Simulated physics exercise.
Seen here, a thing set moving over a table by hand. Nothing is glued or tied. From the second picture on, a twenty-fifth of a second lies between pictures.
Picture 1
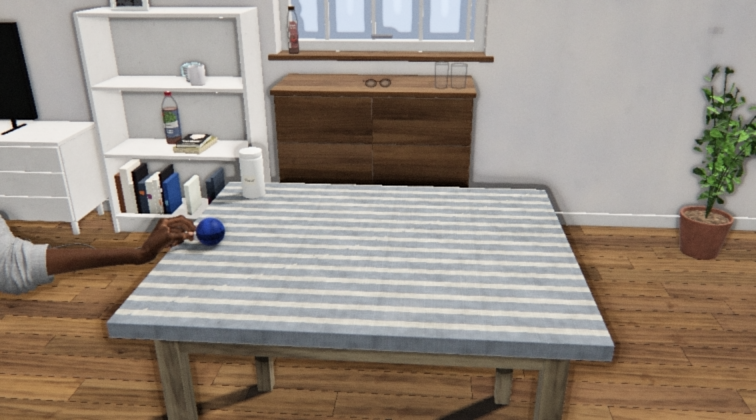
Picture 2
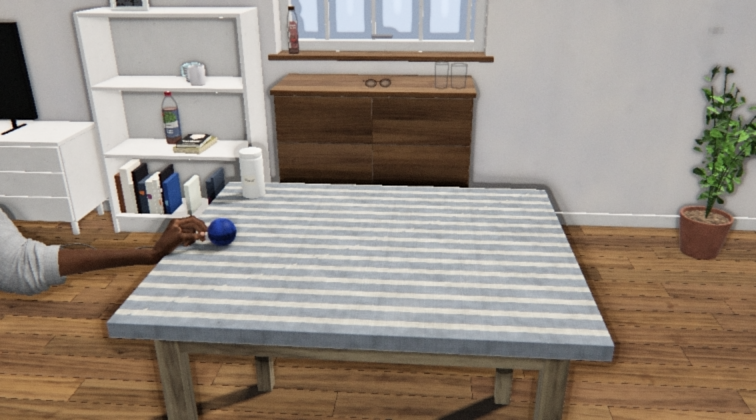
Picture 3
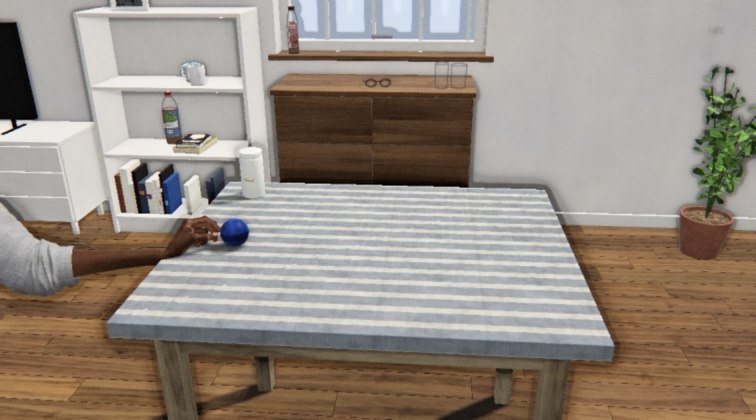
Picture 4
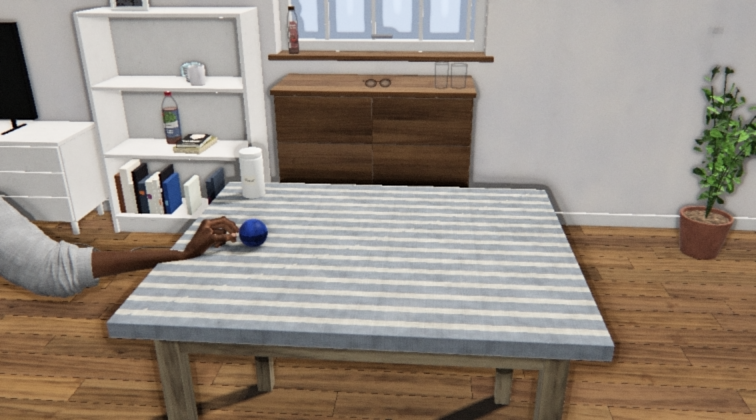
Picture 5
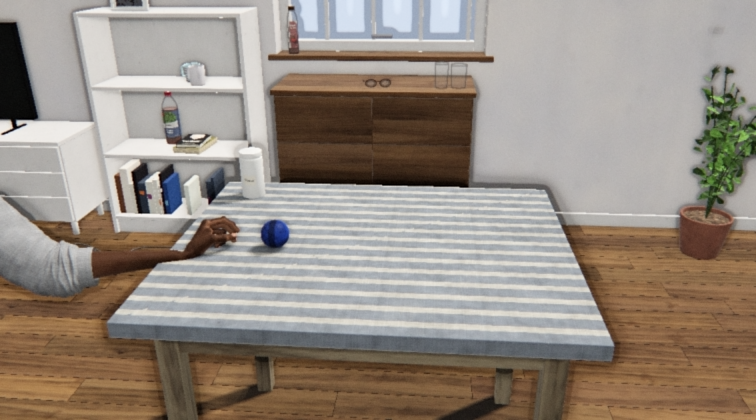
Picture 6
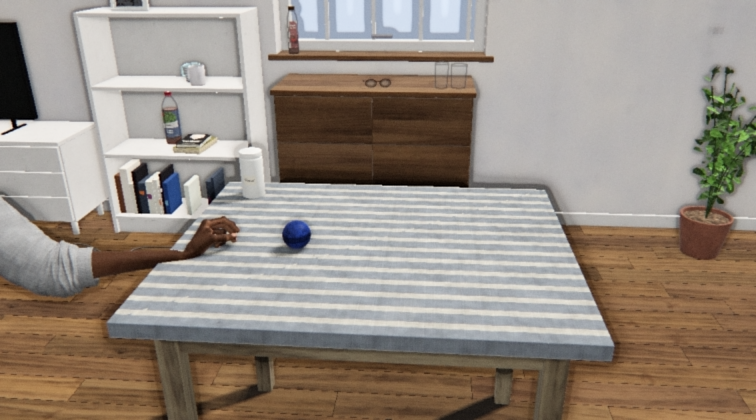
In a room with a shelf and a wooden cabinet, a hand at the left pushes a blue ball rightward across a striped table, then stays behind as the ball rolls a short way farther right.
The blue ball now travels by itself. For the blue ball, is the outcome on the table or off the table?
The blue ball goes over the edge.
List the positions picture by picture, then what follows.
In the first picture, under the hand; blue ball (211, 232).
In the second picture, under the hand; blue ball (222, 232).
In the third picture, under the hand; blue ball (235, 233).
In the fourth picture, blue ball (253, 233).
In the fifth picture, blue ball (275, 234) rolled about its own width.
In the sixth picture, blue ball (297, 235) rolled about its own width.
Then, 0.30 s after the last picture, blue ball rolled well along near (457, 240).
Then, 0.70 s after the last picture, blue ball now off the table.
Then, 1.10 s after the last picture, things are still on the move.
By the end, off the table, blue ball.
